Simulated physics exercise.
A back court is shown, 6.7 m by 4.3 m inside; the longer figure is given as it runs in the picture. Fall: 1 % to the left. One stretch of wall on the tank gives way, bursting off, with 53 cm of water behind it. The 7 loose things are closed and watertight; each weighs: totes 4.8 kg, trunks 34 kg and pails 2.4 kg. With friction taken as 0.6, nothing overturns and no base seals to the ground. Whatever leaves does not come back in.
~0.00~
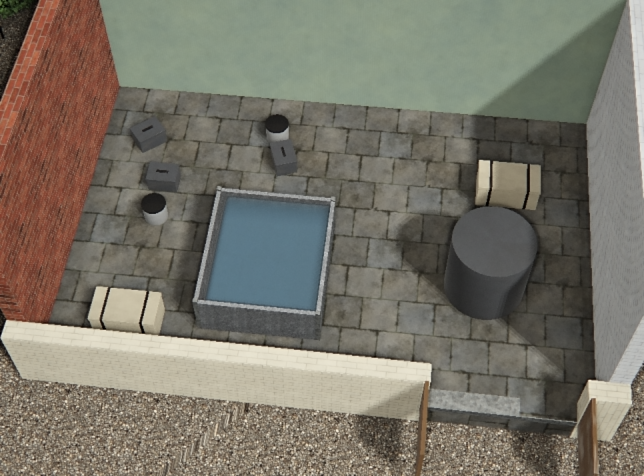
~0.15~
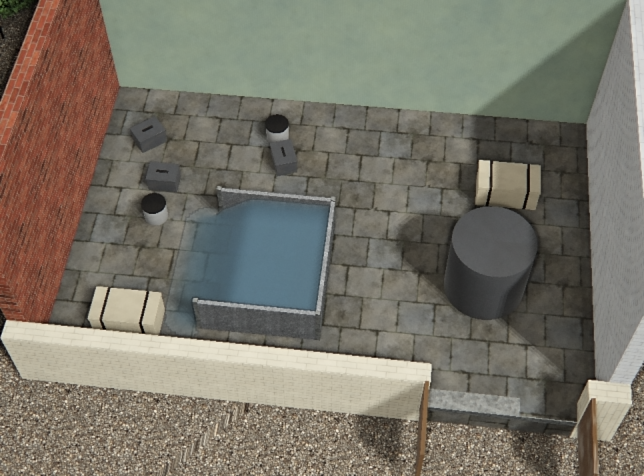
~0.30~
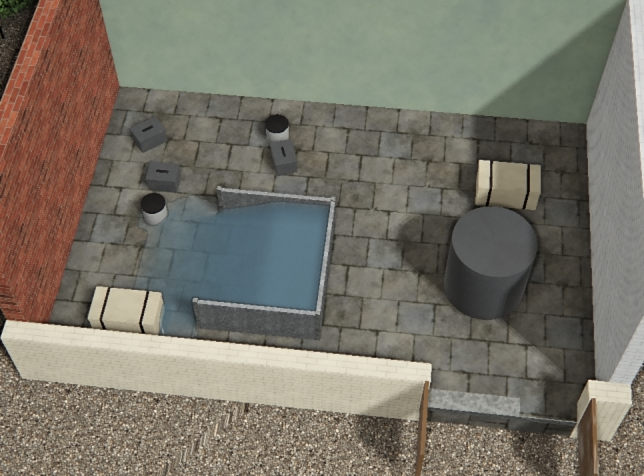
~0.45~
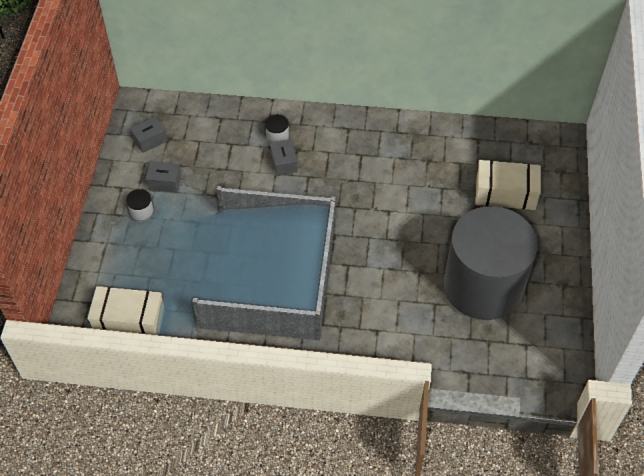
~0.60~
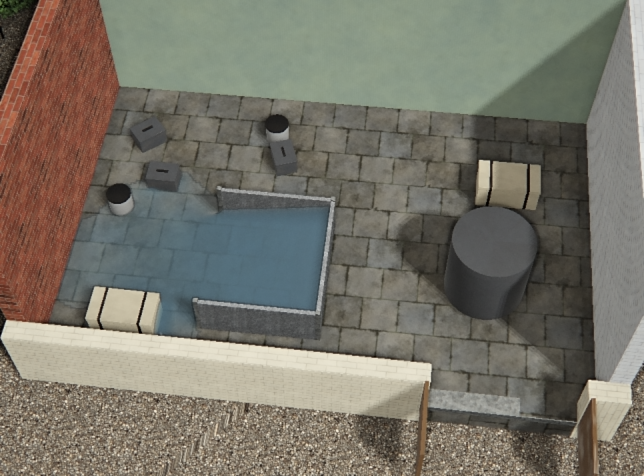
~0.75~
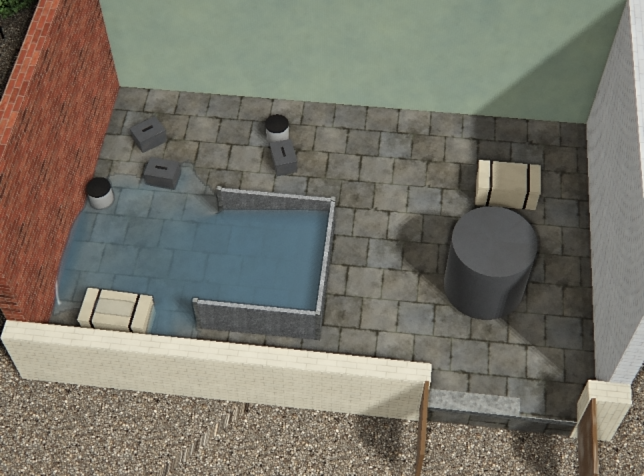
The clip opens on a paved court, seen from above, with a full rectangular tank, scattered small blocks, pails and trunks. The tank's left wall disappears and water spreads left across the paving, then pushes the nearest pail leftward toward the brick wall, and finally shifts the lower-left trunk slightly left.
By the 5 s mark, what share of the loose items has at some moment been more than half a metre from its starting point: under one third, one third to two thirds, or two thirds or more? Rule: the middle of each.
Two thirds or more.
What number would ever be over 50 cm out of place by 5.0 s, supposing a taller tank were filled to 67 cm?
So the tally would be 6.
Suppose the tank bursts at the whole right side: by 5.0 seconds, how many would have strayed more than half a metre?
The answer would then be 1.
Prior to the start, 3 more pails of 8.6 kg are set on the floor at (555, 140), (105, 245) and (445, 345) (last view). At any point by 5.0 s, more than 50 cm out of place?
One after another they come out inside the limit, above it, inside the limit.
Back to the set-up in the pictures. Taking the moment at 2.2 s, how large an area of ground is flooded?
Somewhere about 10.5 m2, give or take.
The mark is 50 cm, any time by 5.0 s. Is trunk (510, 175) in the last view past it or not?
Within it.
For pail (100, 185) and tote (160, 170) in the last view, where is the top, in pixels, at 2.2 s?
Estimated pixels: (142, 77) and (170, 130).
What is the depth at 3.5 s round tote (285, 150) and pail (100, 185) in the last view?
I'd estimate 2 cm for the first and 13 cm for the second.
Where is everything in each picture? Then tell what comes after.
The first frame shows a pail at (154, 203) rests on the ground; a trunk at (125, 305), on the bottom; 2.3 m2 under water; 0 of 7 have shifted.
The second frame shows a pail at (154, 203), on the bottom; a trunk at (125, 305), on the bottom; water covers 3.1 m2; 0 of 7 have shifted.
The third frame shows a pail at (153, 203) rests on the ground; a trunk at (125, 305), on the bottom; water covers 4.0 m2; 0 of 7 have shifted.
The fourth frame shows a pail at (139, 199) rests on the ground, 20 cm from its start; a trunk at (125, 305), on the bottom; water covers 5.1 m2; 1 of 7 have shifted.
The fifth frame shows a pail at (119, 193), on the bottom, 49 cm from its start; a trunk at (123, 306) rests on the ground; water covers 6.2 m2; 1 of 7 have shifted.
The sixth frame shows a pail at (98, 187) rests on the ground, 79 cm from its start; a trunk at (115, 308) rests on the ground, 12 cm from its start; 6.7 m2 under water; 3 of 7 have shifted.
After 1.1 s 1 of 7 are over 50 cm from their spots; 1 afloat.
After 2.2 s 3 of 7 are over 50 cm from their spots; 3 afloat.
After 3.5 s 3 of 7 are over 50 cm from their spots; 3 afloat.
After 5.0 s 6 of 7 are over 50 cm from their spots, and 6 have been at some point; 2 afloat.
